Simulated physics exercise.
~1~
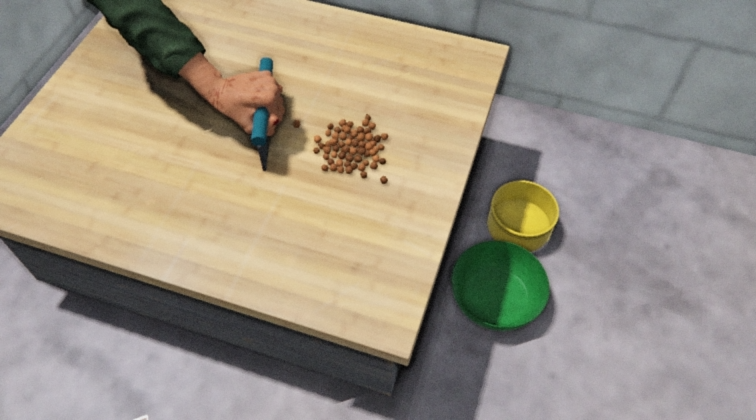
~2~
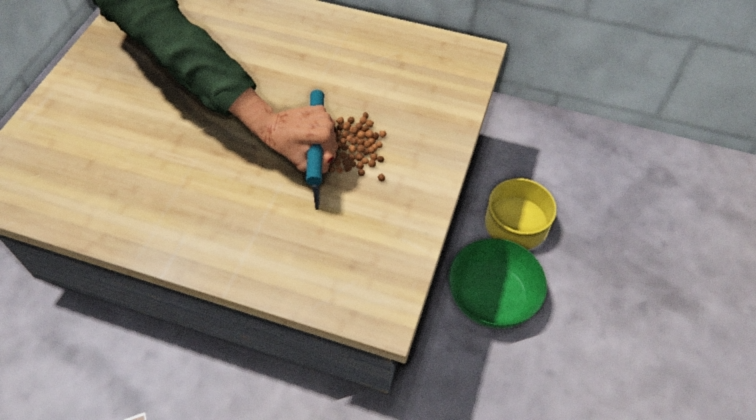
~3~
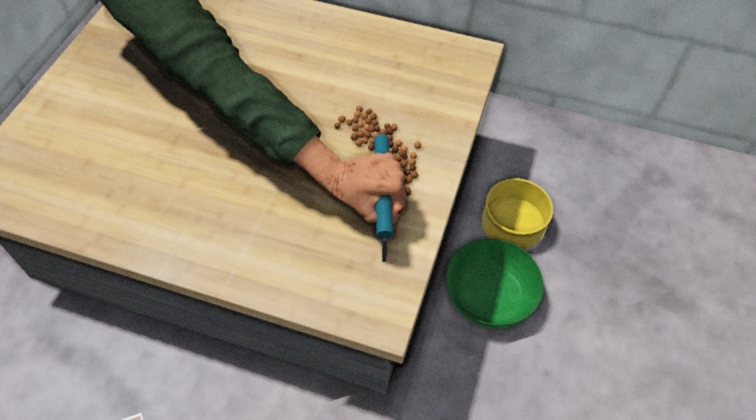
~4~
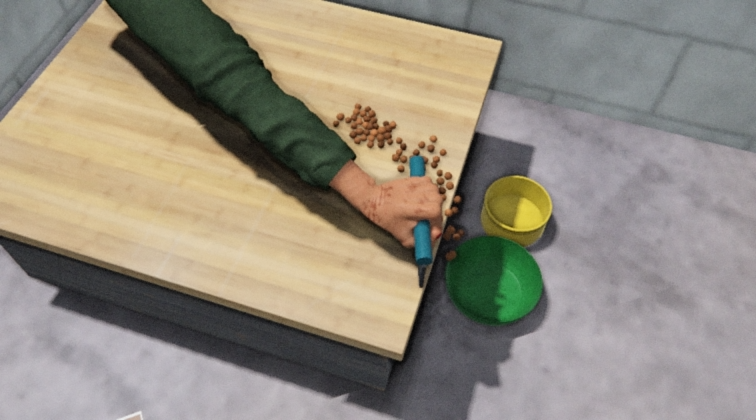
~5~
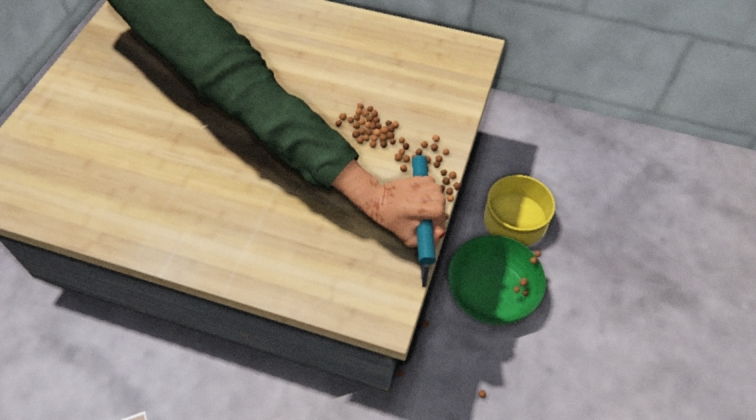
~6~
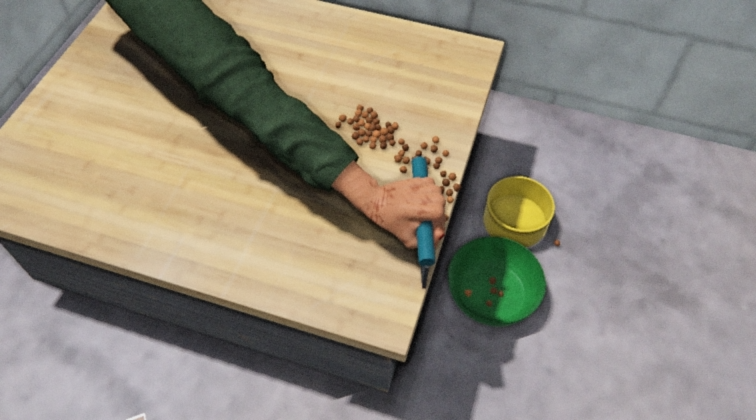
At the start, a hand in a green sleeve holds a blue-handled scraper on a wooden tabletop, just left of a small pile of round brown nuts. The hand pushes the scraper right and downward into the pile, spreading part of it toward the right edge, while the rest stays behind in a cluster. As the scraper reaches the edge and stops, a few nuts tumble off toward the green bowl below. Some land in the bowl, while others miss and scatter on the grey floor. At the end, most nuts remain on the table, and the yellow pot stays empty.
